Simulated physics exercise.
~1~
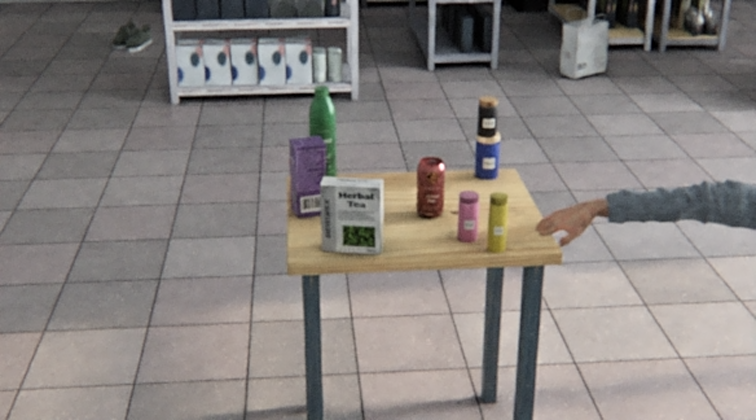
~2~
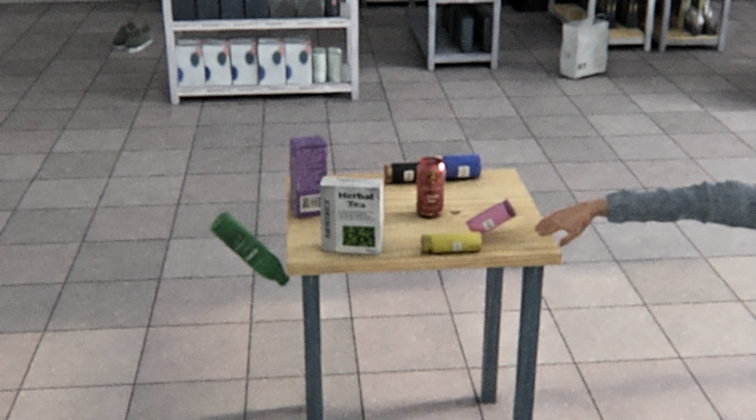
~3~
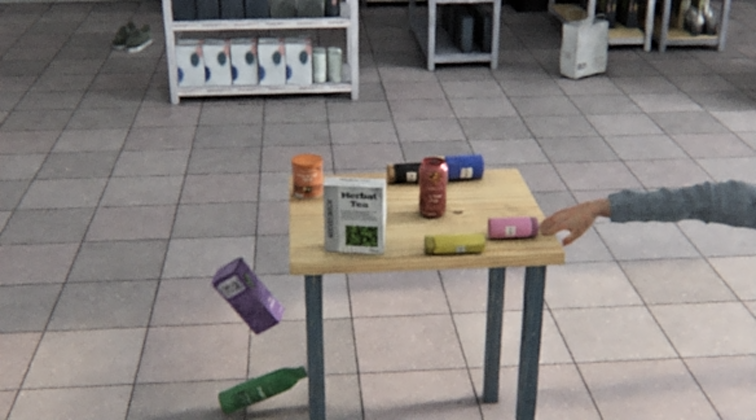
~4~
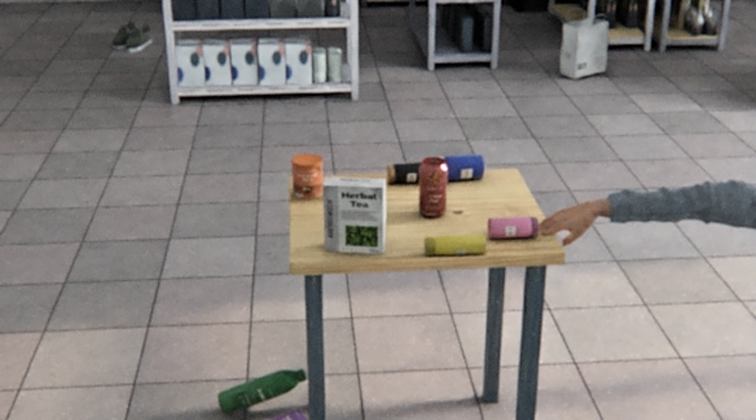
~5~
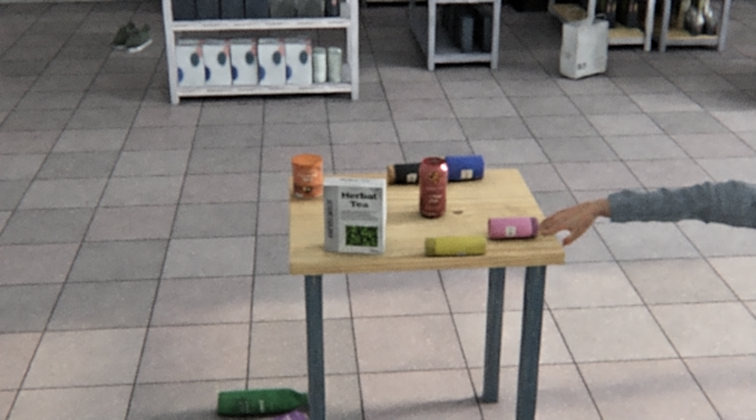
The green bottle fell off the left side of a small table as the yellow, pink, black and blue containers toppled onto their sides, then the purple carton dropped to the floor too, leaving the tea box, red can and orange tin standing beside a resting hand.
